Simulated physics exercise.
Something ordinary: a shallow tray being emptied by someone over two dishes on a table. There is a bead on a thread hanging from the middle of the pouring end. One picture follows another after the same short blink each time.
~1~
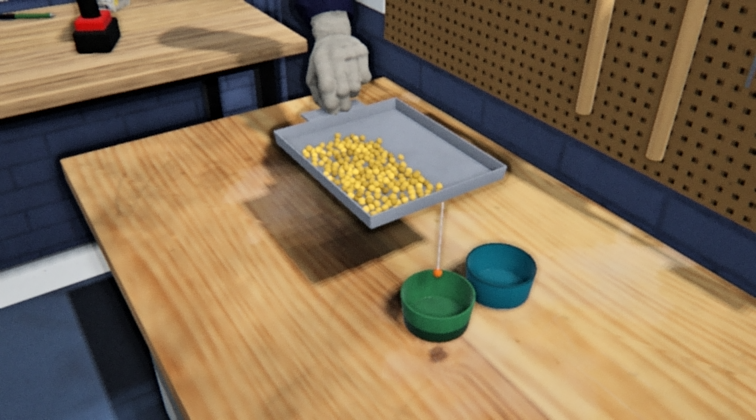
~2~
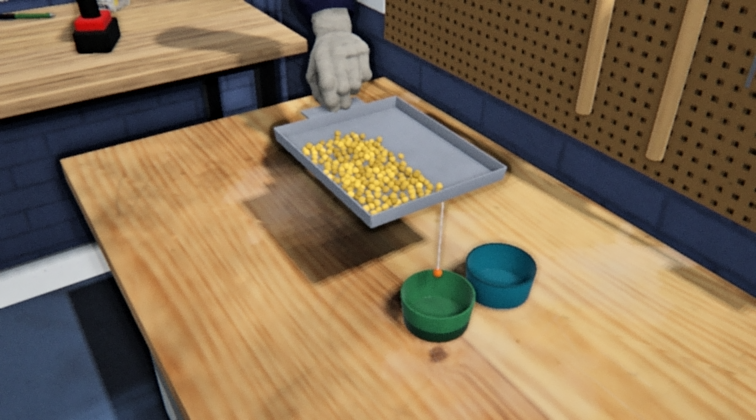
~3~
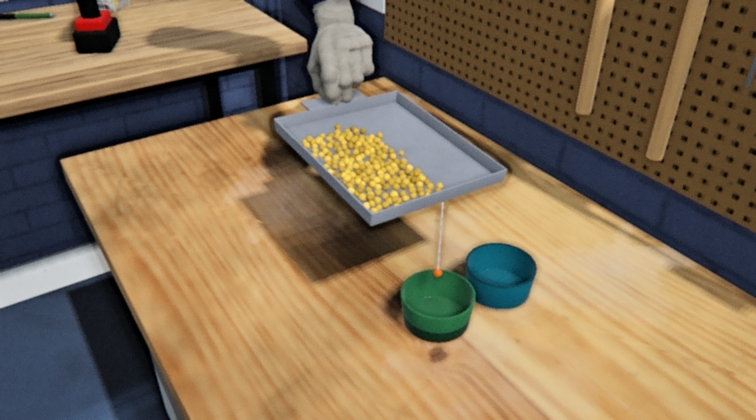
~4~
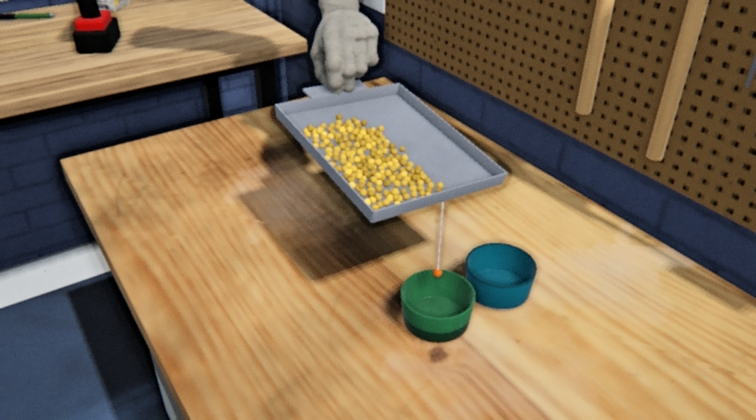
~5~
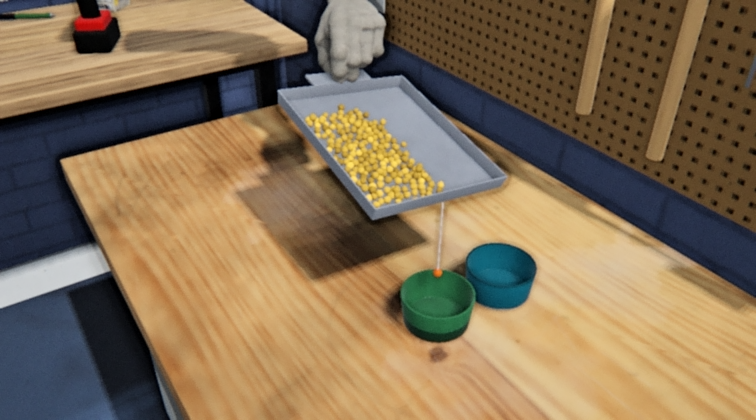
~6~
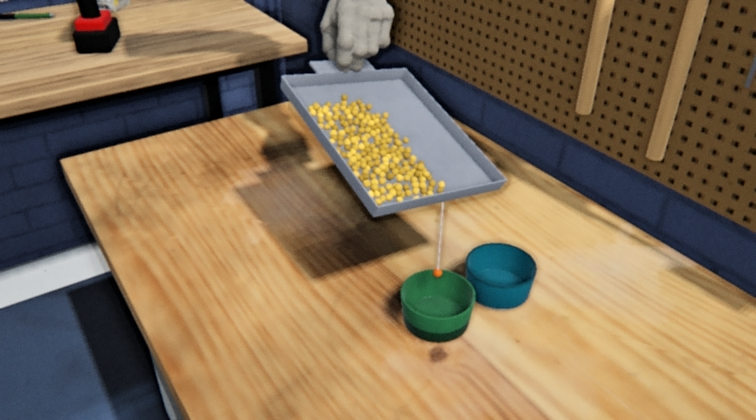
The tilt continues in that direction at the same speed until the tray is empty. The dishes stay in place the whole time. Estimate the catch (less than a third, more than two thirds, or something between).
The dishes end up holding a middling part, one third to two thirds.
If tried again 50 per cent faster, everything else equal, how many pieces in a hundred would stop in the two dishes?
Roughly 60 percent.
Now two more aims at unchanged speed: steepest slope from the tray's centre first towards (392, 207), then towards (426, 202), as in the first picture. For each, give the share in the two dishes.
10 % then 20 %, roughly.
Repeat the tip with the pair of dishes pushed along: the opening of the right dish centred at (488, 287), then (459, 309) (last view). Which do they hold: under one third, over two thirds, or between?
In order of the places: Between a third and two thirds, then under a third.
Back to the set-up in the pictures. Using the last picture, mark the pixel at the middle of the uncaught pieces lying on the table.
Once everything settles, the pieces are centred near (508, 335).
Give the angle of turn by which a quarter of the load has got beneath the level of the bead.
Roughly 115°.
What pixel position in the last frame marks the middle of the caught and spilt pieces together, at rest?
The centre ends up roughly at (496, 294).
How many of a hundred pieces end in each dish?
Count per hundred - left dish ~ 10, right dish ~ 50.
Soon, tray tipped steeply; nearly all on the tray; a stray few in the air.
A while on, tray tipped past a quarter turn; nearly all on the tray; a stray few in the right dish; a stray few outside both; a stray few in the air.
Towards the end, tray tipped past a quarter turn; a small part in the left dish; about half in the right dish; about half outside both.
Finally, tray tipped past a quarter turn; a small part in the left dish; about half in the right dish; about half outside both.
